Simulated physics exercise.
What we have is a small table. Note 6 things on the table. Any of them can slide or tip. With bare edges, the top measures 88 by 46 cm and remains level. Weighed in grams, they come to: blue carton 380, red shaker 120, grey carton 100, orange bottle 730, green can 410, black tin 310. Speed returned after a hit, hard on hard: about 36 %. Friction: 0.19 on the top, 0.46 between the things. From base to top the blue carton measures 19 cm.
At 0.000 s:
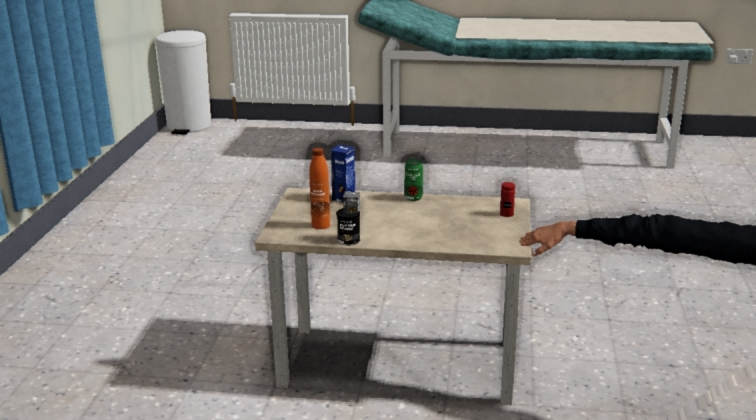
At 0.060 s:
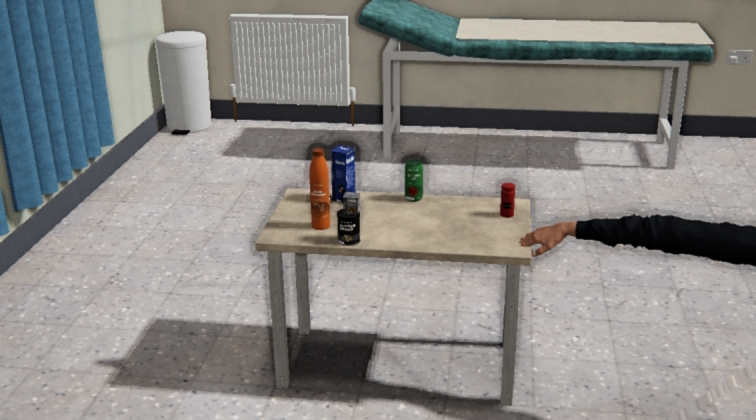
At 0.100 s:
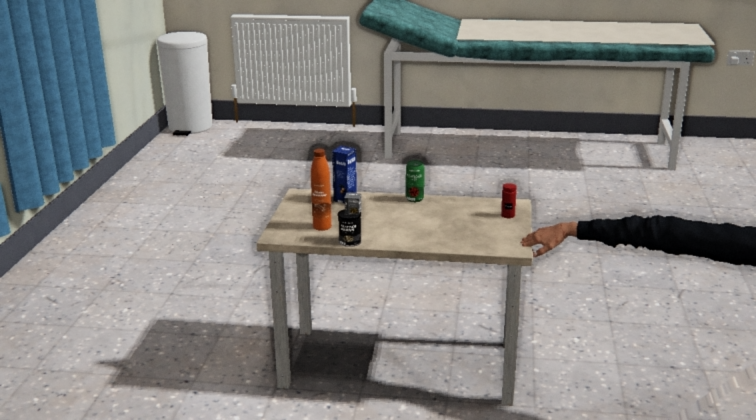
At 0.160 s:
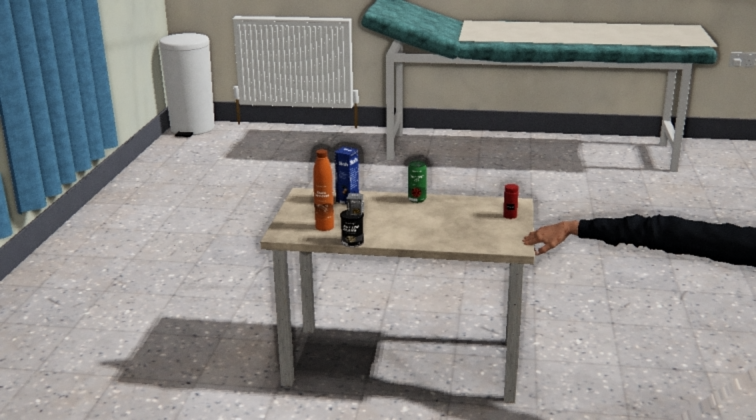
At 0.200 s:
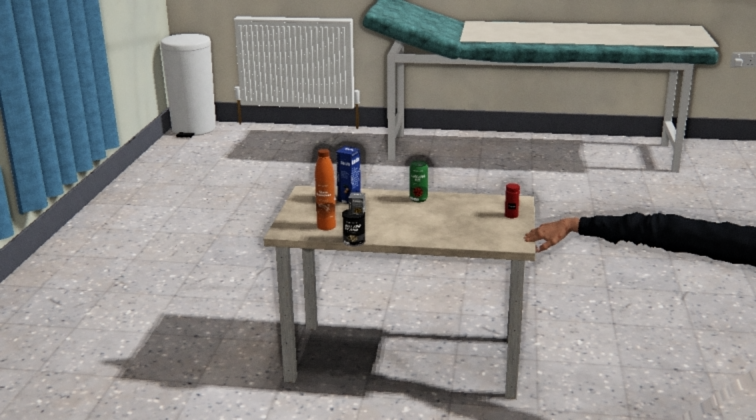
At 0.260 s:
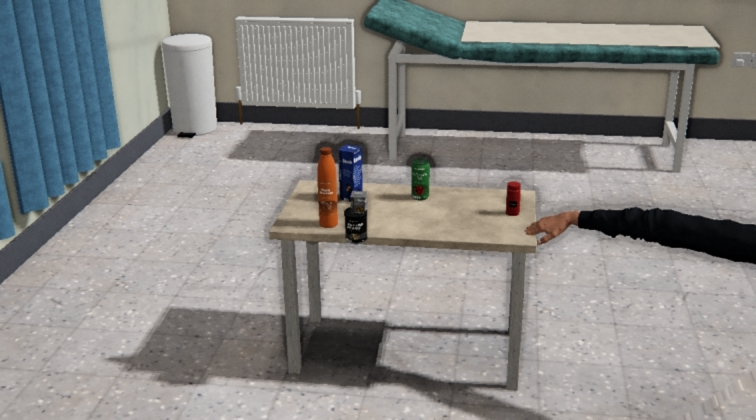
The footage shows a hand at the right edge of a small table holding an orange bottle, a blue carton, a green can and red and black containers; the table shifts slightly backward and rightward, the upright items moving with it.
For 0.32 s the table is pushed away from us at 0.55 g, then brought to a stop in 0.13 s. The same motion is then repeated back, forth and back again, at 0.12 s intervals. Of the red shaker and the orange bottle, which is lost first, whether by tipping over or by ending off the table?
The second of the two.
By 0.86 s, table along by 24 cm; orange bottle now off the table; red shaker 4 cm from its spot near (514, 173); blue carton 4 cm from its spot.
By 1.46 s, table along by 19 cm; blue carton, red shaker and green can now off the table.
When it is over (2.9 s), off the table, blue carton, red shaker, grey carton, orange bottle, green can and black tin. End places, in pixels of the last picture, red shaker near (462, 290), orange bottle near (335, 357). Red shaker went at 0.94 s; orange bottle went at 0.36 s.
